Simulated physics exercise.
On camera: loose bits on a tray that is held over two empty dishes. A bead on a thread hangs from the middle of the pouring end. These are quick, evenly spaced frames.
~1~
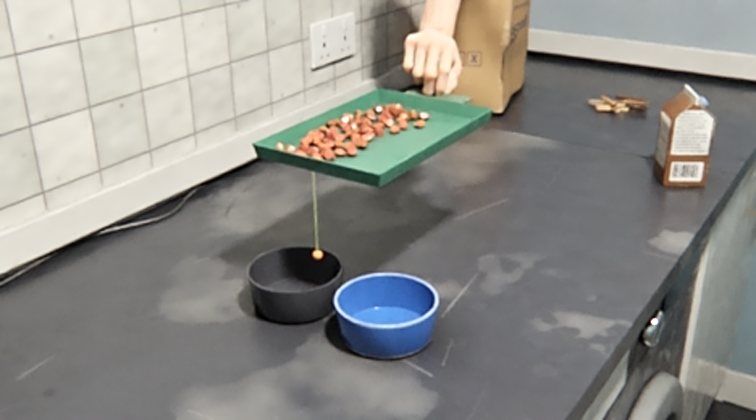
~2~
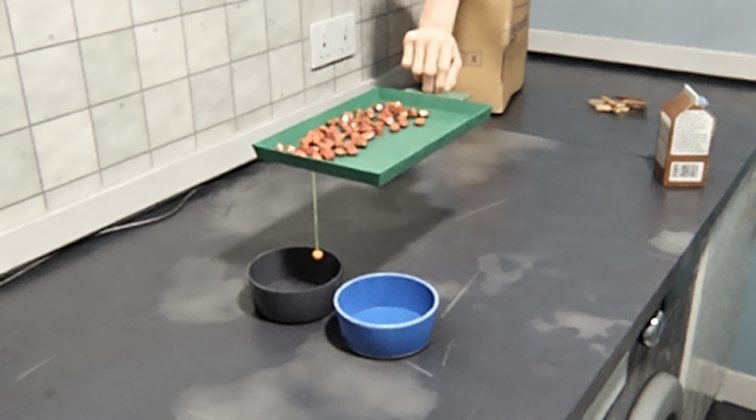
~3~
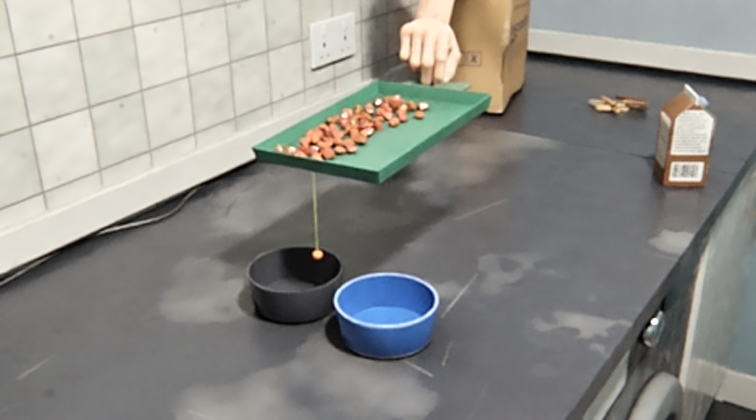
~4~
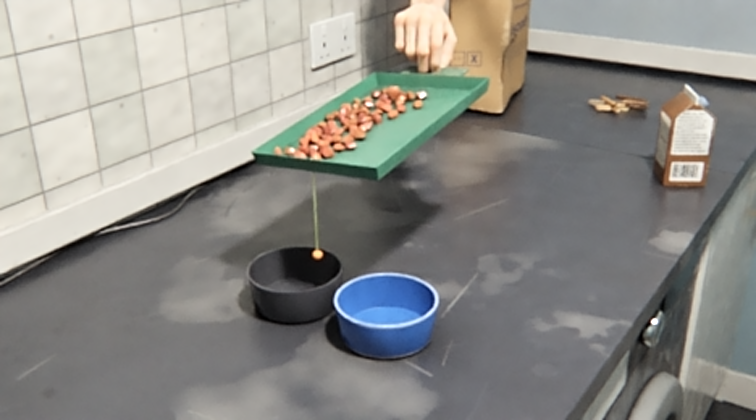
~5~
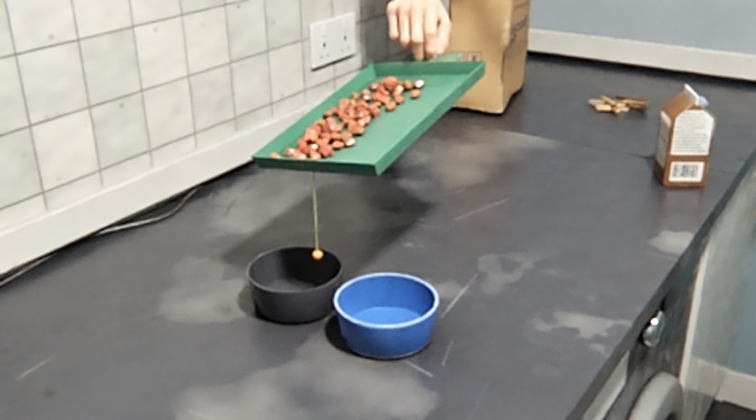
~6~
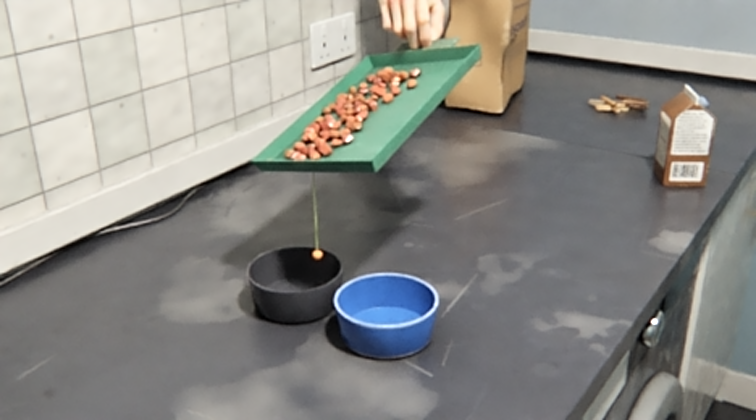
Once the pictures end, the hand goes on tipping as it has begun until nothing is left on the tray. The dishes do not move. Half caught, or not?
Together they catch less than half.
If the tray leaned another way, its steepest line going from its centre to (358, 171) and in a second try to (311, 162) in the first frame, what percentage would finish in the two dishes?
First some 70, then 50 per cent.
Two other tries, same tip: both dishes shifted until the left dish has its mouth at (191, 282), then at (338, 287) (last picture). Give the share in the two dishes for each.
Near 0 % and 0 %.
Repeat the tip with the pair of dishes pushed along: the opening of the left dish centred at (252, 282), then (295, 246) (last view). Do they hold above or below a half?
At the first place below a half, at the second most of it.
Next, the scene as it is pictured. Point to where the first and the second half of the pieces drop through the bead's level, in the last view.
First near (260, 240), later near (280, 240).
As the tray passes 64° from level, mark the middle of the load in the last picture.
Around (291, 138).
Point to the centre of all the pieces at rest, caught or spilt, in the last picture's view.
At about (252, 280).
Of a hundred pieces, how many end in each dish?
Left dish near 30 in a hundred; right dish near 0.
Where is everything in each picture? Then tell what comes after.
Corners of the pouring end at (257, 143) and (379, 172), level; middle of the load at (356, 132), bits of crushed brick; left dish at (265, 302); right dish at (358, 337); bead on its thread at (317, 255), in the first frame.
Corners of the pouring end at (256, 144) and (378, 171), level; middle of the load at (355, 131), in the second frame.
Corners of the pouring end at (256, 147) and (377, 169), tipped barely, lowest at the left corner; middle of the load at (355, 127), in the third frame.
Corners of the pouring end at (255, 151) and (375, 165), tipped a little, lowest at the left corner; middle of the load at (354, 123), in the fourth frame.
Corners of the pouring end at (255, 155) and (373, 162), tipped clearly, lowest at the left corner; middle of the load at (352, 118), in the fifth frame.
Corners of the pouring end at (255, 159) and (370, 158), tipped clearly, lowest at the left corner; middle of the load at (350, 113); left dish at (265, 302); right dish at (358, 337), in the sixth frame.
Soon after the last picture, tray tipped steeply; nearly all on the tray; a stray few in the air.
A little later, tray tipped past a quarter turn; about a quarter on the tray; about a quarter in the left dish; about half outside both; a small part in the air.
Later still, tray tipped past a quarter turn; about a third in the left dish; about two thirds outside both.
At rest, tray tipped past a quarter turn; none in the right dish; about a third in the left dish; about two thirds outside both.
